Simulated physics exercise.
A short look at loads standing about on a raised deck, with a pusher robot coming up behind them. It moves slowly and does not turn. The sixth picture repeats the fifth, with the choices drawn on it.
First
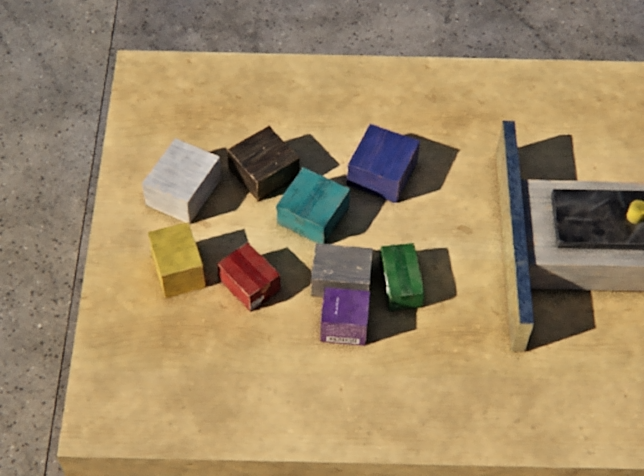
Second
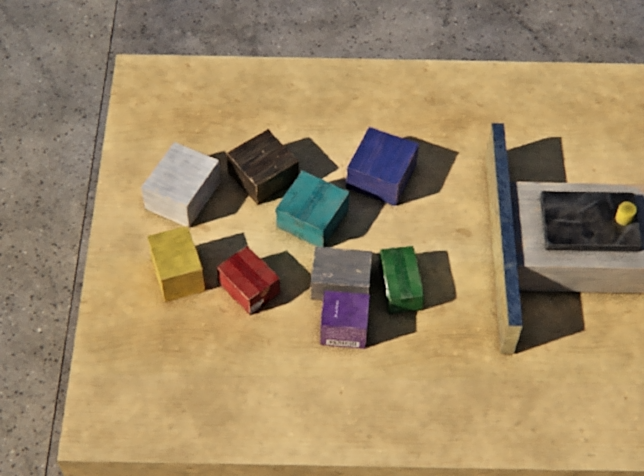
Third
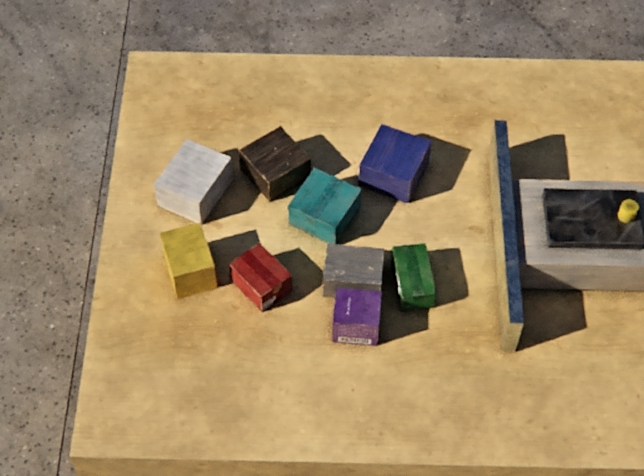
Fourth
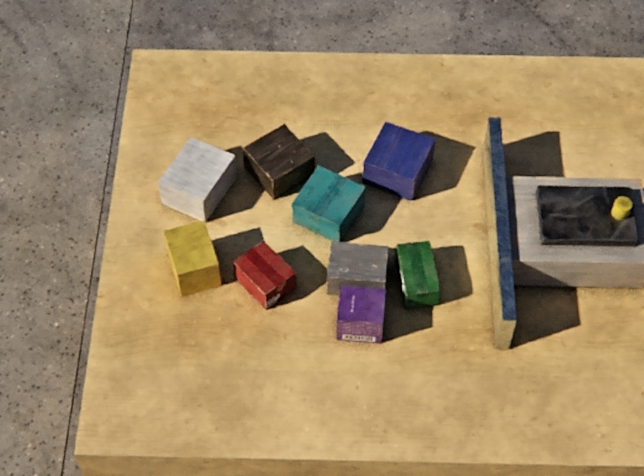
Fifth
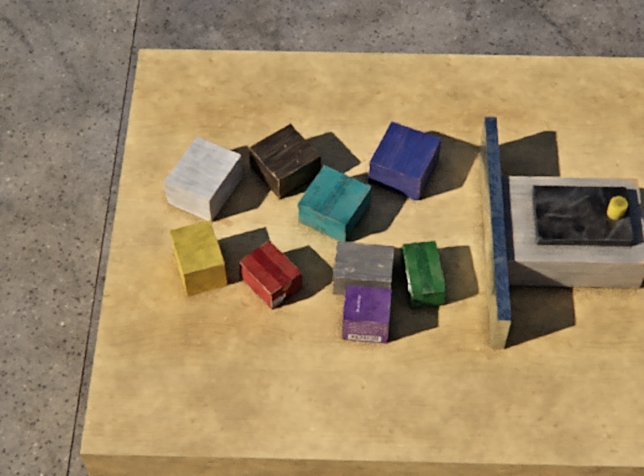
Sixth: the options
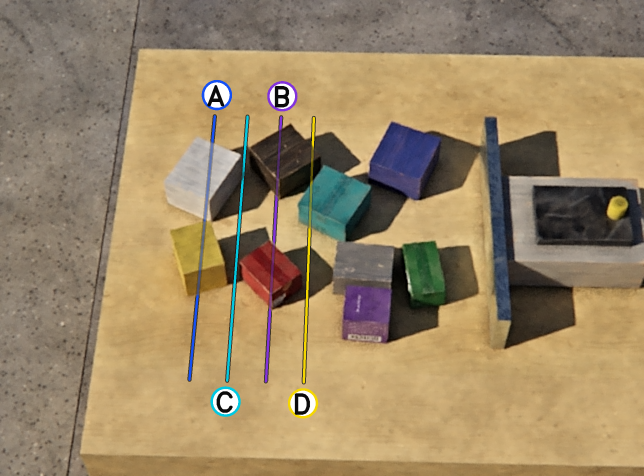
Pusher robot with a wide blue front plate creeping left across a tan deck, the scattered coloured boxes before it staying still.
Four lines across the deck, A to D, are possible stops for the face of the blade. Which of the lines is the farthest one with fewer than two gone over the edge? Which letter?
Up to line C.
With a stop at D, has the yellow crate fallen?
By then, no.
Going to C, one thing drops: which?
The yellow crate goes over.
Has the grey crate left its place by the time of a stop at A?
By then, yes.
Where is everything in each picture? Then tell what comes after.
In the first frame, red box (249, 277); black crate (264, 163); yellow crate (176, 260).
In the second frame, robot (583, 220); grey crate (341, 276).
In the third frame, robot (586, 217); green parcel (413, 277).
In the fourth frame, robot (579, 214); white crate (198, 179).
In the fifth frame, robot (575, 214); red box (271, 275); black crate (285, 161); yellow crate (198, 258).
On the marked copy, A at (203, 238); B at (274, 240); C at (238, 239); D at (309, 241).
Following C. Soon after the start, robot (481, 212); blue crate (368, 167); green parcel (378, 273).
Later, robot (387, 211); yellow crate (151, 258); white crate (177, 179).
In the end, robot (318, 209); yellow crate over the edge; red box (122, 268); one fallen.
As for the rest, A drops two; B is within the limit but short; D is within the limit but short.
